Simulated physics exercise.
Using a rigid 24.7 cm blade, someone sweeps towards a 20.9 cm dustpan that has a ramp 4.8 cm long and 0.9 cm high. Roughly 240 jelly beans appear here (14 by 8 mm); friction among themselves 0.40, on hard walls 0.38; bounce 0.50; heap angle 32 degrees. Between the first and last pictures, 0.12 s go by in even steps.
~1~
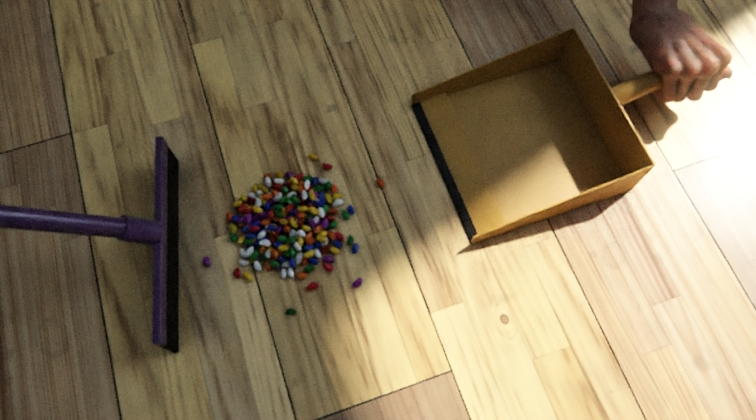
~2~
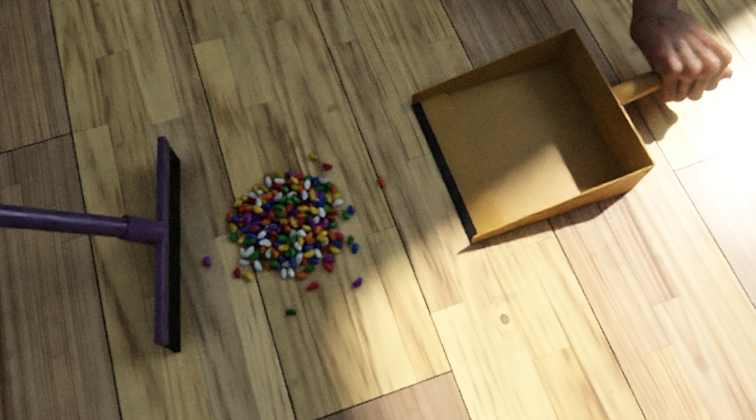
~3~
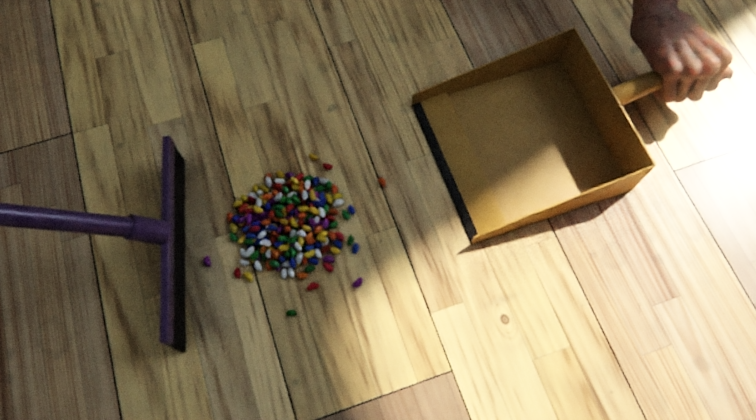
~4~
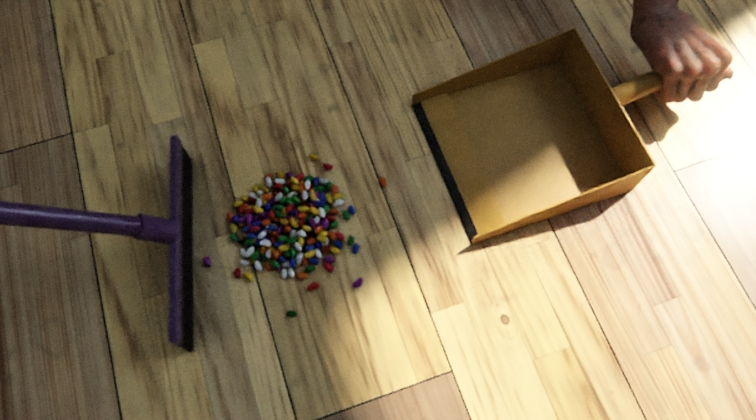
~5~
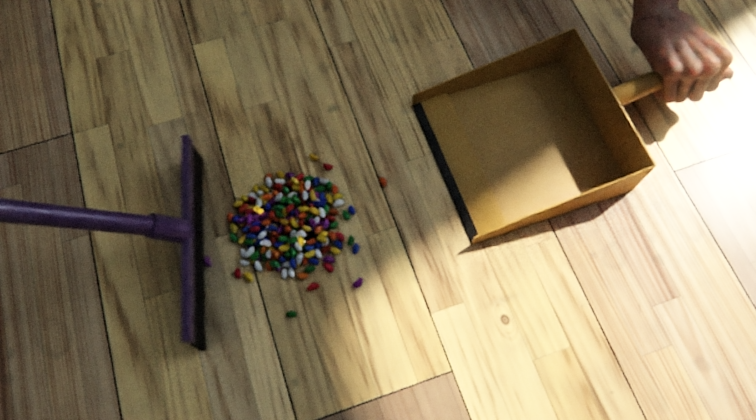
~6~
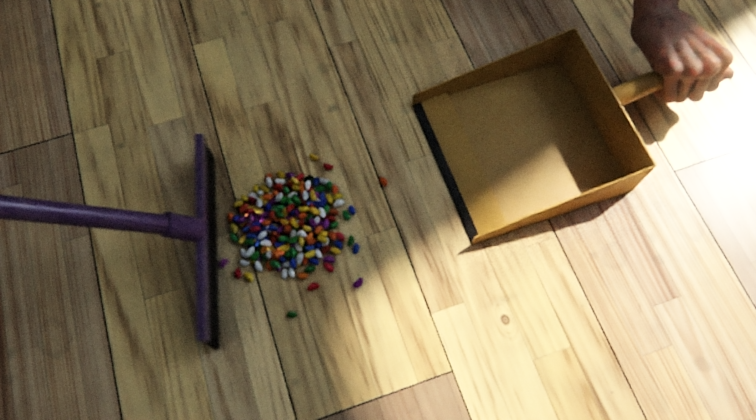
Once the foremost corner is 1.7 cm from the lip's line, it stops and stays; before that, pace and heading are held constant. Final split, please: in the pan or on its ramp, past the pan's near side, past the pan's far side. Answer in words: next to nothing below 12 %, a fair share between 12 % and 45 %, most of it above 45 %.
Pan - a fair share; near side - a fair share; far side - next to nothing.
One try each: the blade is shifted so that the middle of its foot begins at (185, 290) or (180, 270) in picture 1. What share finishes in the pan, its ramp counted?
About 35 and 35 per cent.
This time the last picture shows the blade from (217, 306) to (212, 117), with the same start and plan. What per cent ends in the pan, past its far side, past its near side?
Pan: 30, far side: 5, near side: 15.
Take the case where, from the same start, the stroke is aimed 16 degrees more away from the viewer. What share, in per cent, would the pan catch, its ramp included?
It would be near 25 per cent.
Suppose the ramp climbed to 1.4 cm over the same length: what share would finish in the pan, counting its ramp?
Around 30 per cent.
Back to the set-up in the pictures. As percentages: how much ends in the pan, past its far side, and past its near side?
The pan ends at 35 per cent, the near side at 25 per cent and the far side at 5 per cent.
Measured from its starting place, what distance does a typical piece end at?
Roughly 22 centimetres.
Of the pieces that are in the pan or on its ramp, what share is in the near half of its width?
Something like 70 per cent of the catch.
Then, 0.20 s after the last picture, middle of the blade 17 cm from the lip; 0 % over the lip, far side 0 %, near side 5 %.
Then, 0.34 s after the last picture, middle of the blade 8 cm from the lip; 0 % over the lip, far side 0 %, near side 15 %.
Then, 0.60 s after the last picture, middle of the blade 4 cm from the lip; 35 % over the lip, far side 5 %, near side 25 %.
In the end, pan 35 %, near side 25 %, far side 5 %, in front of the lip or behind the blade 40 %.
